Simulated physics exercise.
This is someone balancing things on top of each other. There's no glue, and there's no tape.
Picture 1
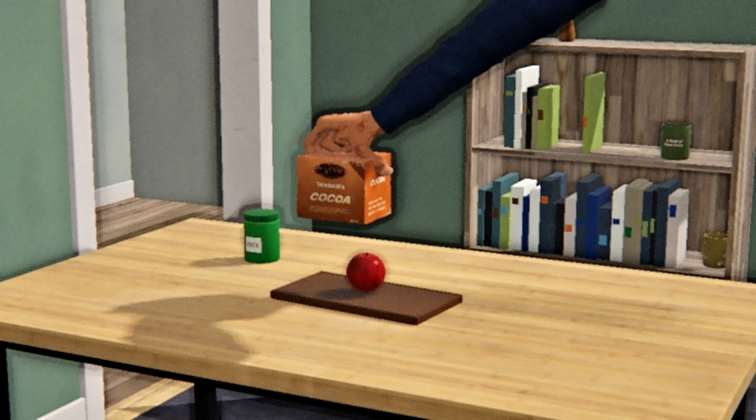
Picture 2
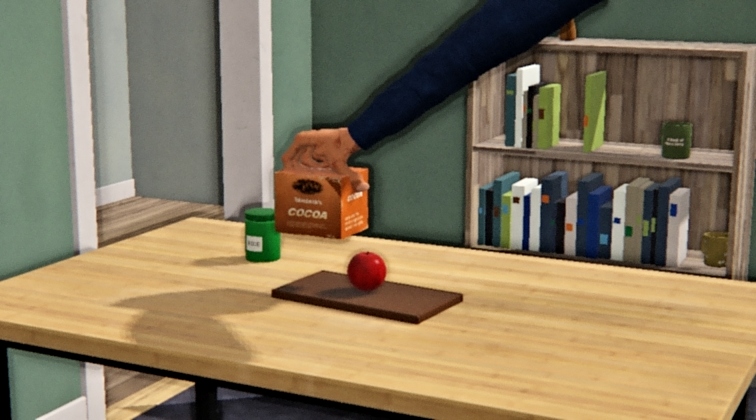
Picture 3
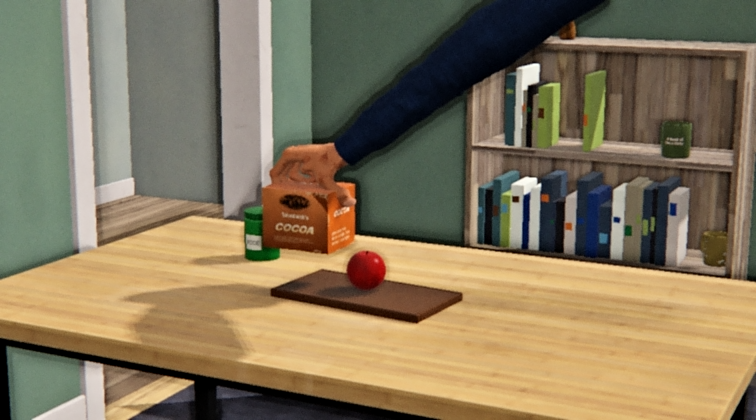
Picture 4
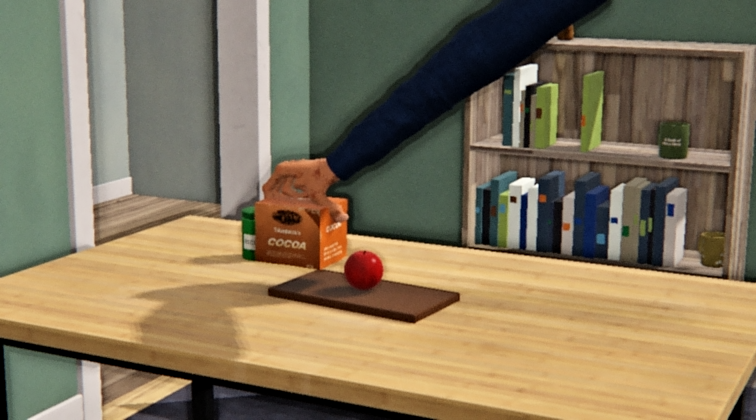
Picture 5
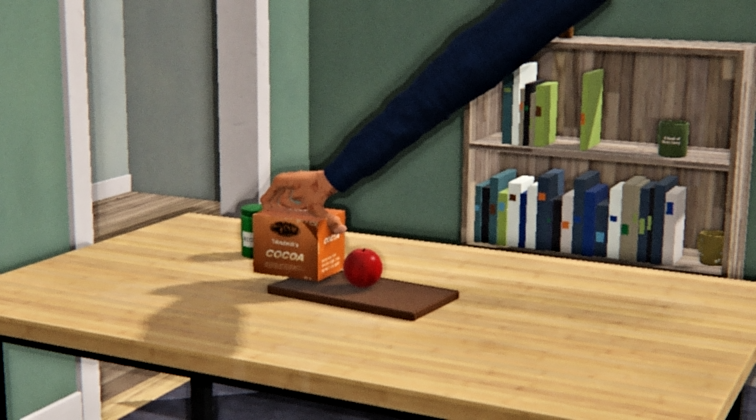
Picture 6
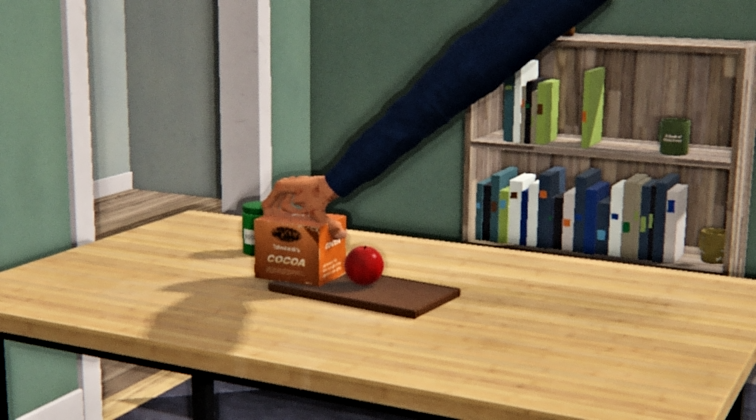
The clip shows a hand holding an orange cocoa box above a wooden table, moving it left and then lowering it in front of a green jar, beside a red apple that sits on a brown tray.
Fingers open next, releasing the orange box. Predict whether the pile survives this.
It survives and stands.
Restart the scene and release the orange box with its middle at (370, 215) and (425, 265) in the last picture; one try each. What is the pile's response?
It caves in in the first case and survives in the second case.
Then, 0.20 s later than the last frame, all is still.
Then, 0.50 s later than the last frame, orange box resting near (300, 247).
When it is over, all 4 as before. End places, in pixels of the last picture, orange box near (300, 247). The pile stays up.
